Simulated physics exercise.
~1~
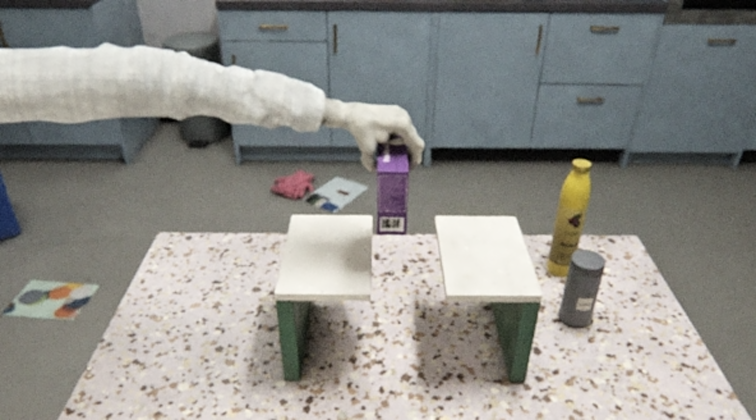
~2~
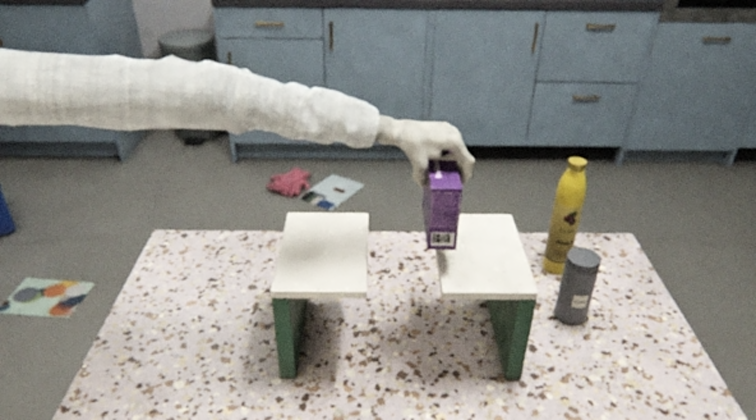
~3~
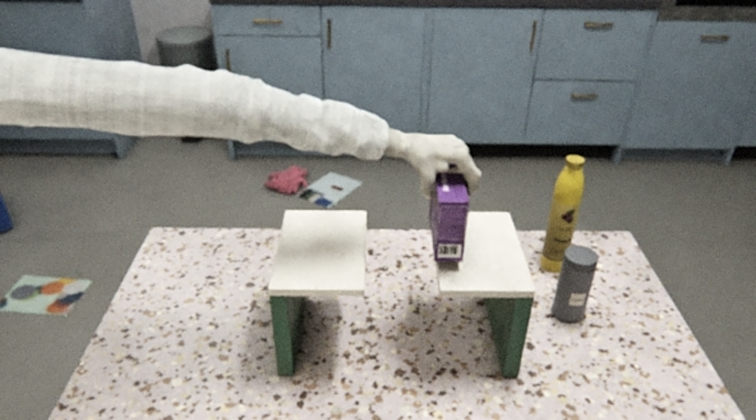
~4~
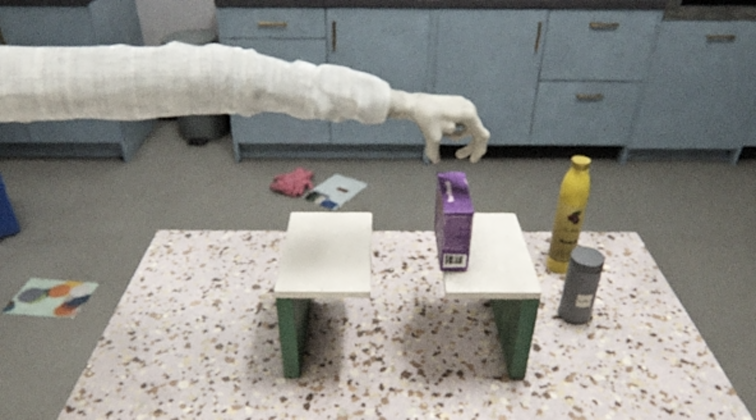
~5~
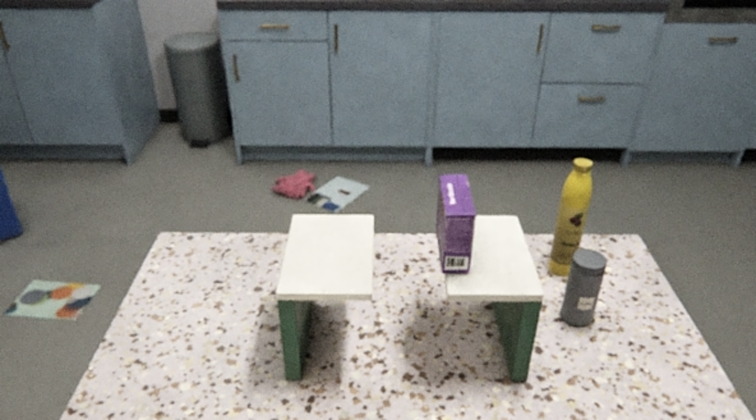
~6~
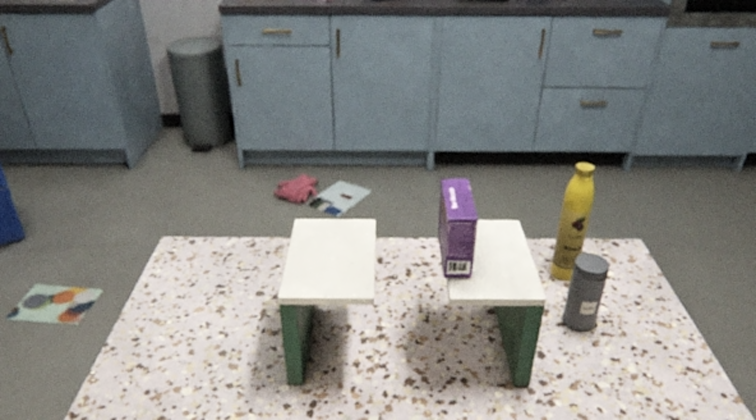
A hand at the end of a white-sleeved arm reaches in from the left, holding an upright purple packet above the far side of a speckled table. Seen from the front and slightly above, two white-topped ledges with green supports stand with a gap between them, a yellow bottle and a grey jar to their right, and blue cabinets behind. The hand carries the packet right, then lowers it at the inner edge of the right ledge. It lets go and withdraws. The packet stays upright, caught at the ledge, while the bottle and jar remain in place.
